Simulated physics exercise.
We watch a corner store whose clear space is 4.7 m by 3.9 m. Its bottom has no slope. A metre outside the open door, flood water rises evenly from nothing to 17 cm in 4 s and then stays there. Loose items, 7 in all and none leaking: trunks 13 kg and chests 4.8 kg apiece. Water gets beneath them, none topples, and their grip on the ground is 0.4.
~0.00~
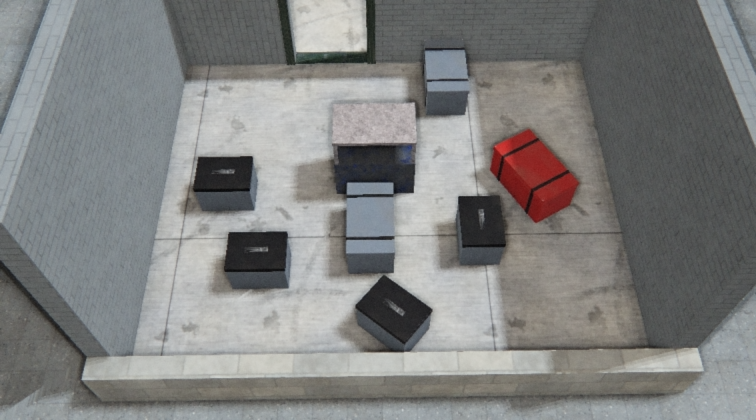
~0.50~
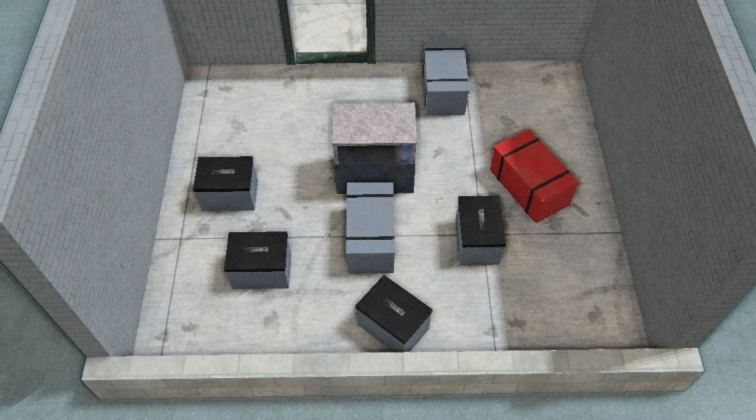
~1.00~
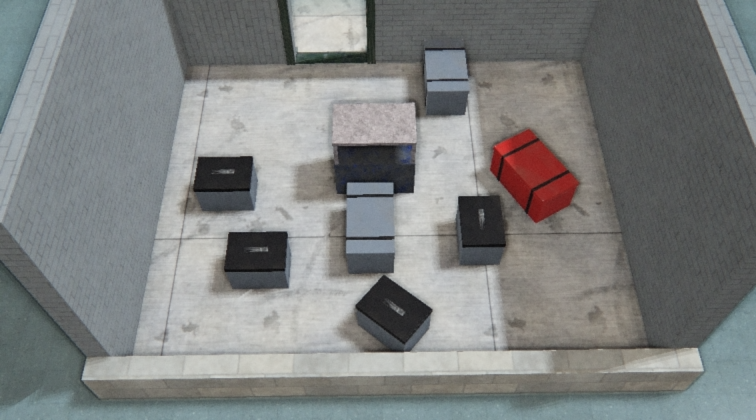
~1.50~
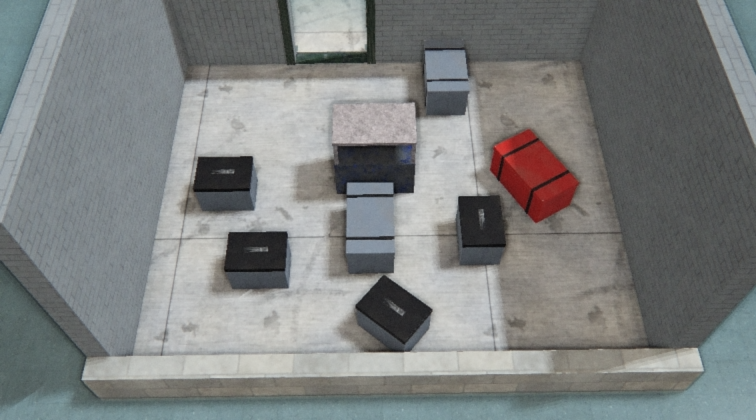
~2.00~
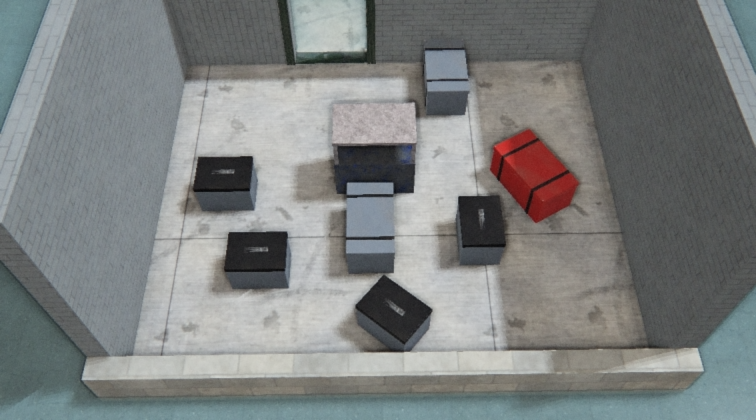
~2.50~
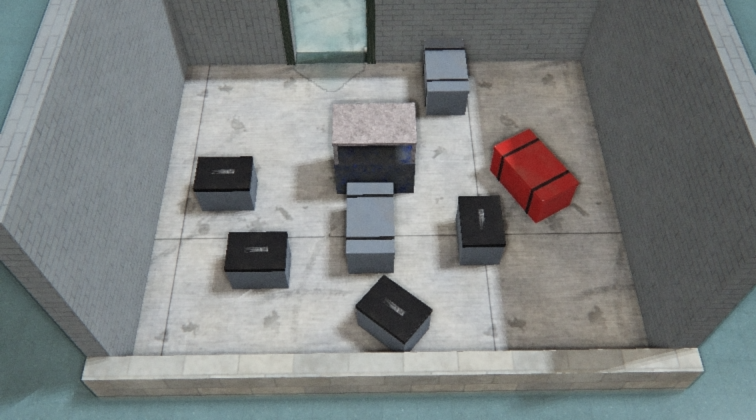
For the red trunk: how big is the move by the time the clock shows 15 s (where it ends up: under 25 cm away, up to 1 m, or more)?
The red trunk slides a little.
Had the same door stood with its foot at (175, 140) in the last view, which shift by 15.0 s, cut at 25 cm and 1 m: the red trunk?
In that case the red trunk moves a short way.
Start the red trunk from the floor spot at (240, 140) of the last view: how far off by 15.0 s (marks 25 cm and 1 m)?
It is nudged along.
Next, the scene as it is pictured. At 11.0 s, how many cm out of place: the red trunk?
About 0 cm.
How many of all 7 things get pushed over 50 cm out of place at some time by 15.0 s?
That makes 4.
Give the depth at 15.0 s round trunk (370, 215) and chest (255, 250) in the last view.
Roughly 4 and 7 cm.
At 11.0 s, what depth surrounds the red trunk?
About 3 cm.
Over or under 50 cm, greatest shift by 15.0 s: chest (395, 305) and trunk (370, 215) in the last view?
In that order: Over, under.
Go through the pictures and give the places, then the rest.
The red trunk at (536, 164), on the bottom; 0.0 m2 under water; 0 of 7 have shifted, in the first frame.
The red trunk at (536, 164), on the bottom; 0.0 m2 under water; 0 of 7 have shifted, in the second frame.
The red trunk at (536, 164) rests on the ground; 0.0 m2 under water; 0 of 7 have shifted, in the third frame.
The red trunk at (536, 164) rests on the ground; 0.0 m2 under water; 0 of 7 have shifted, in the fourth frame.
The red trunk at (536, 164) rests on the ground; 0.0 m2 under water; 0 of 7 have shifted, in the fifth frame.
The red trunk at (536, 164) rests on the ground; water covers 0.2 m2; 0 of 7 have shifted, in the sixth frame.
After 3.5 s the red trunk is near (536, 164), 0.0 m from its start, aground; 0 afloat.
After 6.8 s the red trunk is near (536, 164), 0.0 m from its start, aground; 1 afloat.
After 11.0 s the red trunk is near (538, 165), 0.0 m from its start, aground; 5 afloat.
After 15.0 s the red trunk is near (575, 144), 0.5 m from its start, afloat; 7 afloat.
